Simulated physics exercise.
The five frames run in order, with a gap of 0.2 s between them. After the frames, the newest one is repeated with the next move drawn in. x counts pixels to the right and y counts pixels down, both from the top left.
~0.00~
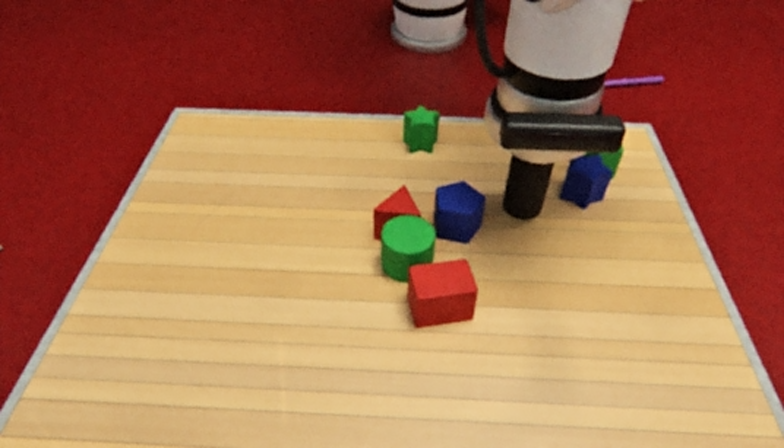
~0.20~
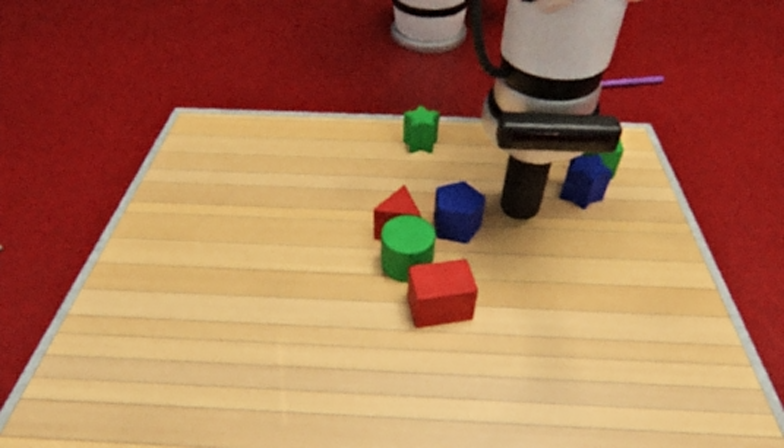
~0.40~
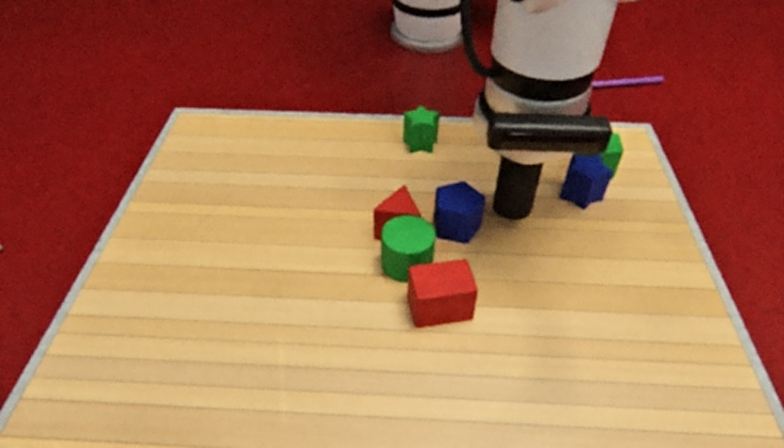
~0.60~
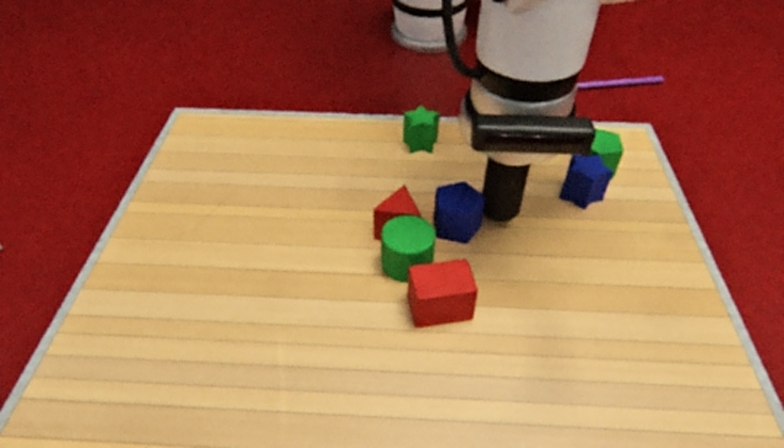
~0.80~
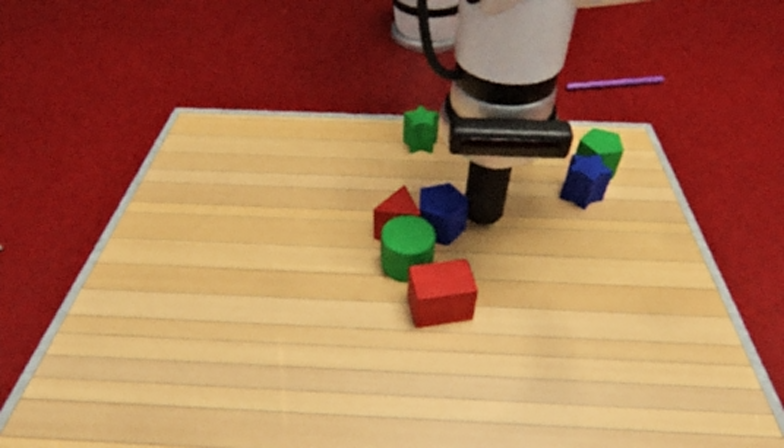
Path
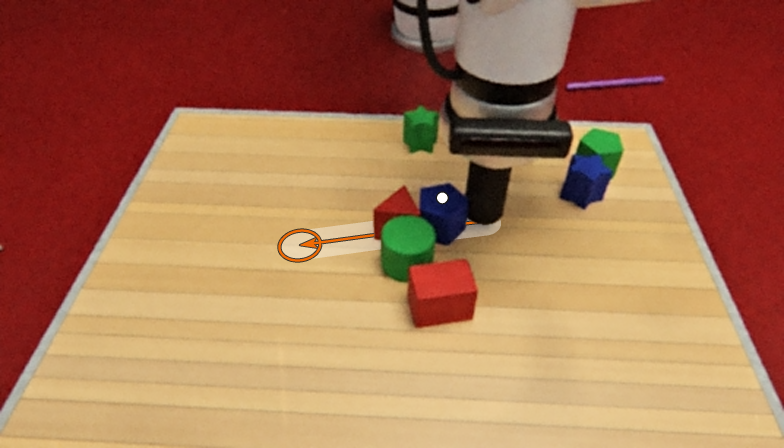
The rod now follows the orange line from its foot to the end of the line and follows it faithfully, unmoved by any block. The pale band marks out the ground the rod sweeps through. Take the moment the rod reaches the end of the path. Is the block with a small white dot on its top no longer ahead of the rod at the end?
I expect not.
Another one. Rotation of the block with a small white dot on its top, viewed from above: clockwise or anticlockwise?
From the top: Clockwise.
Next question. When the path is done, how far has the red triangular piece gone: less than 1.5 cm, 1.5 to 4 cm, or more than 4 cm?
Distance: More than 4 cm.
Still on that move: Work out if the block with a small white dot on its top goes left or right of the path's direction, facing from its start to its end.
The answer is right: Facing from the path's start to its end, that's where the block with a small white dot on its top shifts.
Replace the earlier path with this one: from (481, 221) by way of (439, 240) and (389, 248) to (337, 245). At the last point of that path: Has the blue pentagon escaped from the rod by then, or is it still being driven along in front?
It sits in front of the rod.
The drawn path runs from (481, 221) to (300, 245); the dot is on the blue pentagon.
On the path given first. One third of the way, rod at (421, 220); red triangular piece at (341, 196), turned 35° clockwise; green round block at (398, 239); blue pentagon at (378, 201), turned 15° clockwise.
Two thirds of the way, rod at (361, 228); red triangular piece at (290, 187), turned 60° clockwise; green round block at (398, 239); blue pentagon at (318, 202), turned 40° clockwise.
At the end, rod at (298, 236); red triangular piece at (263, 176), turned 100° clockwise; green round block at (398, 239); blue pentagon at (258, 200), turned 75° clockwise; red rectangle not moved.
